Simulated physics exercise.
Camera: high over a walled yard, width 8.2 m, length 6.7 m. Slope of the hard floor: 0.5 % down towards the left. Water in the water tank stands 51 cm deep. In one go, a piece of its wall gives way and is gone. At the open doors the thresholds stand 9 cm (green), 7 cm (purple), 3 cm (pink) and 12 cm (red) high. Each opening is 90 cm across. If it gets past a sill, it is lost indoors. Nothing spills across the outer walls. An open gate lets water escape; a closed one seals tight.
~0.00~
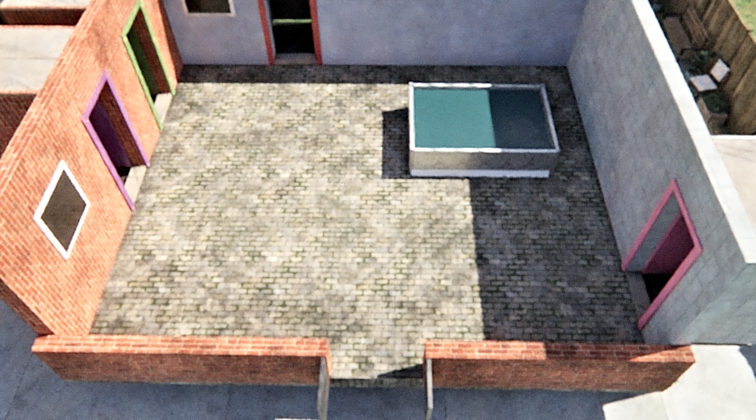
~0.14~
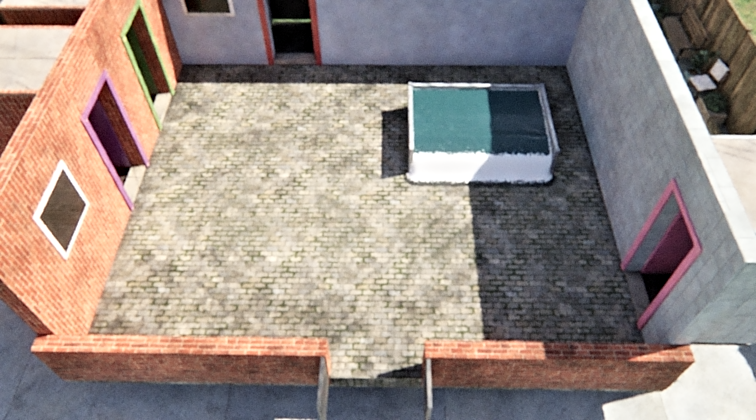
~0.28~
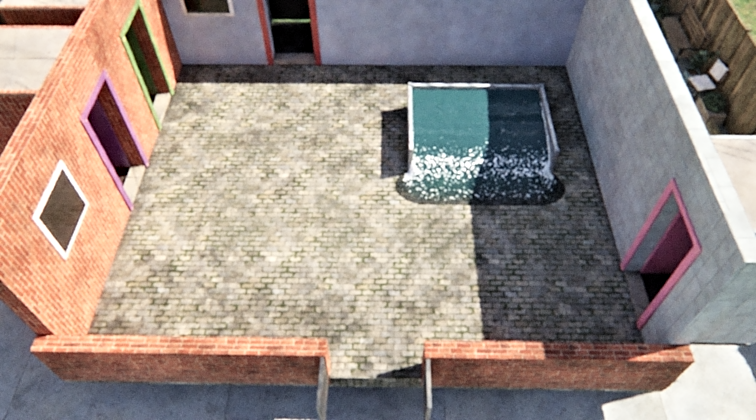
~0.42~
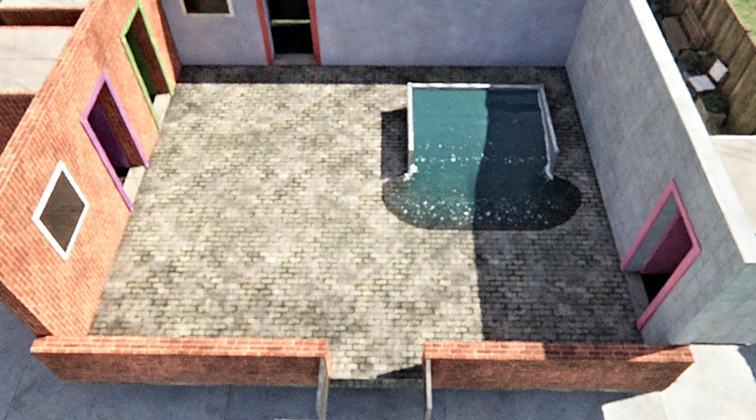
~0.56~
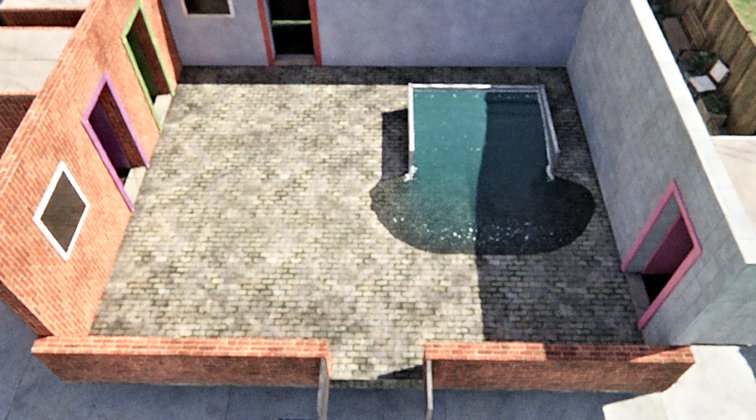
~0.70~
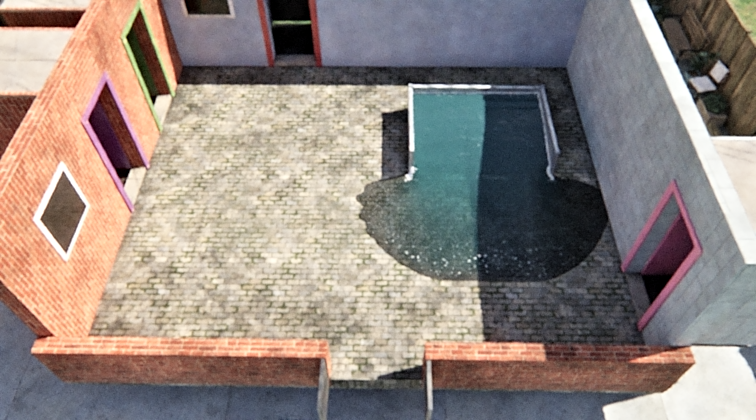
Water pouring out through the open near side of a raised tank and spreading in a dark, rounded pool across a walled brick-paved yard.
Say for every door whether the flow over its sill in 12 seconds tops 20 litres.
As I see it, the green door stops short of the limit, the purple door stops short of the limit, the pink door overruns the limit, the red door stops short of the limit.
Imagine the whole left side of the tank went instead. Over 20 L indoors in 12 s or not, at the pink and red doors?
Pink stays inside, red stays inside, judged against that limit.
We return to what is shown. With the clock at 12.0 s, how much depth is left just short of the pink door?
It comes to near 1.5 cm.
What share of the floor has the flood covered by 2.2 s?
I'd say around 35 % is wet.
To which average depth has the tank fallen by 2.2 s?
Roughly 15 centimetres.
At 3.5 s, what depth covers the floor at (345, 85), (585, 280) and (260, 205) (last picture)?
Depths: About 0, 13 and 0 centimetres.
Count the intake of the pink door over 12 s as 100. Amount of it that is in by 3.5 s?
That works out near 30%.
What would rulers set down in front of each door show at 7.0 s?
You'd see green at 0 cm, purple at 4 cm, pink at 5 cm and red at 0 cm.
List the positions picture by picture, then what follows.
The first picture shows still water, 51 cm deep, in the water tank at (480, 119).
In the second picture, the front is at (409, 178), 1.3 m from the gap at (481, 164); 0.5 m2 of floor is under water; 51 cm left at the back of the water tank.
In the third picture, the front is at (402, 191), 1.5 m from the gap at (480, 166); 1.6 m2 of floor is under water; 51 cm left at the back of the water tank.
In the fourth picture, the front is at (392, 205), 1.8 m from the gap at (480, 167); 3.3 m2 of floor is under water; 50 cm left at the back of the water tank.
In the fifth picture, the front is at (385, 219), 2.0 m from the gap at (481, 168); 4.9 m2 of floor is under water; 45 cm left at the back of the water tank.
In the sixth picture, the front is at (418, 268), 2.3 m from the gap at (481, 168); 6.7 m2 of floor is under water; 43 cm left at the back of the water tank.
After 1.4 s water covers 30 % of the floor and is deepest (25 cm) near (505, 365); green door not reached, purple door not reached, pink door 4 cm at the sill, 0 L in, red door not reached.
After 2.2 s water covers 35 % of the floor and is deepest (32 cm) near (633, 367); green door not reached, purple door not reached, pink door 8 cm at the sill, 4 L in, red door not reached.
After 3.5 s water covers 35 % of the floor and is deepest (22 cm) near (531, 365); green door not reached, purple door not reached, pink door 17 cm at the sill, 45 L in, red door not reached.
After 7.0 s water covers 60 % of the floor and is deepest (12 cm) near (105, 359); green door not reached, purple door 4 cm at the sill, 0 L in, pink door 5 cm at the sill, 147 L in, red door not reached.
After 12.0 s water covers 80 % of the floor and is deepest (9 cm) near (178, 83); green door 4 cm at the sill, 0 L in, purple door 5 cm at the sill, 0 L in, pink door 1 cm at the sill, 152 L in, red door 4 cm at the sill, 0 L in.
